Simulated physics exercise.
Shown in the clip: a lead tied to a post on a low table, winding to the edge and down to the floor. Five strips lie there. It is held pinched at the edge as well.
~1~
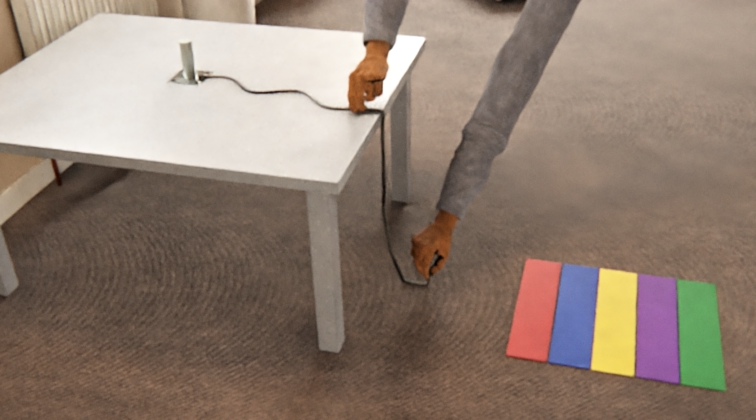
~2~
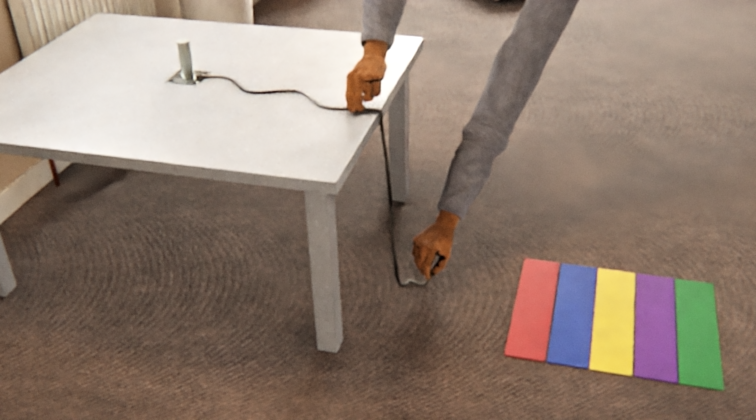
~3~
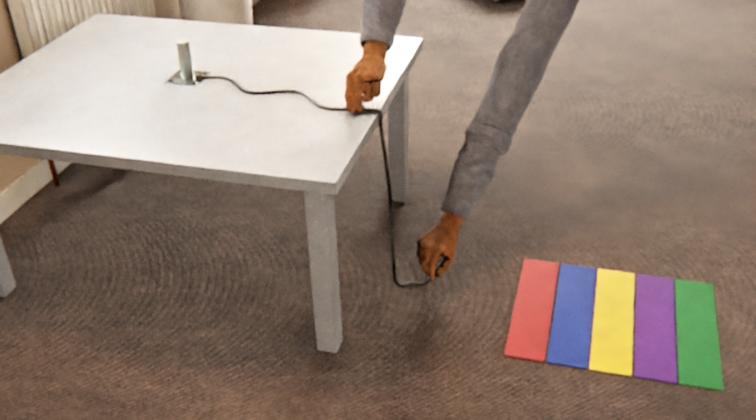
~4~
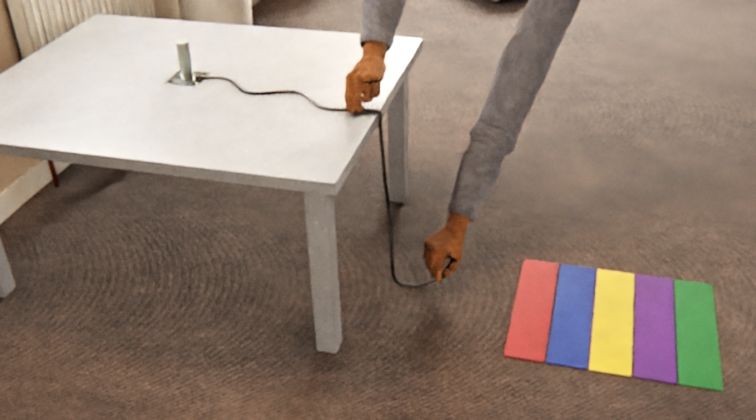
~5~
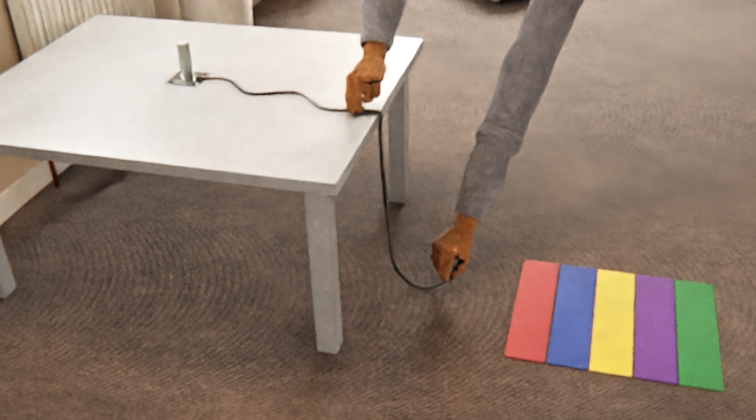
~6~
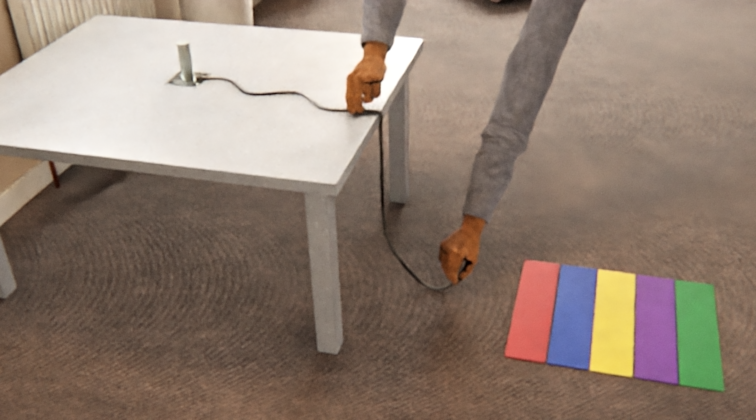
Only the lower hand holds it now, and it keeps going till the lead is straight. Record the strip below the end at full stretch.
Below the end: Blue.
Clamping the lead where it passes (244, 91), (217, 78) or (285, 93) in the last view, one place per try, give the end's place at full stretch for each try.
Respectively (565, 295), (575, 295) and (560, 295).
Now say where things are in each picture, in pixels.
End (429, 274); red (530, 339); blue (571, 346); yellow (614, 352); purple (658, 359); green (702, 366), in the first frame.
End (431, 274); lead through (228, 78) (279, 91) (333, 108) (384, 141) (391, 207) (396, 268), in the second frame.
End (435, 275), in the third frame.
End (442, 277); lead through (227, 79) (278, 92) (332, 109) (382, 142) (389, 208) (393, 269), in the fourth frame.
End (450, 278), in the fifth frame.
End (458, 280); lead through (228, 80) (279, 93) (333, 110) (381, 143) (383, 208) (405, 267), in the sixth frame.
Early on, end near (501, 286); short of the strips.
Midway, end near (548, 292); over red.
At the end of the slack, end near (576, 296); over blue. The end stops over the blue strip.
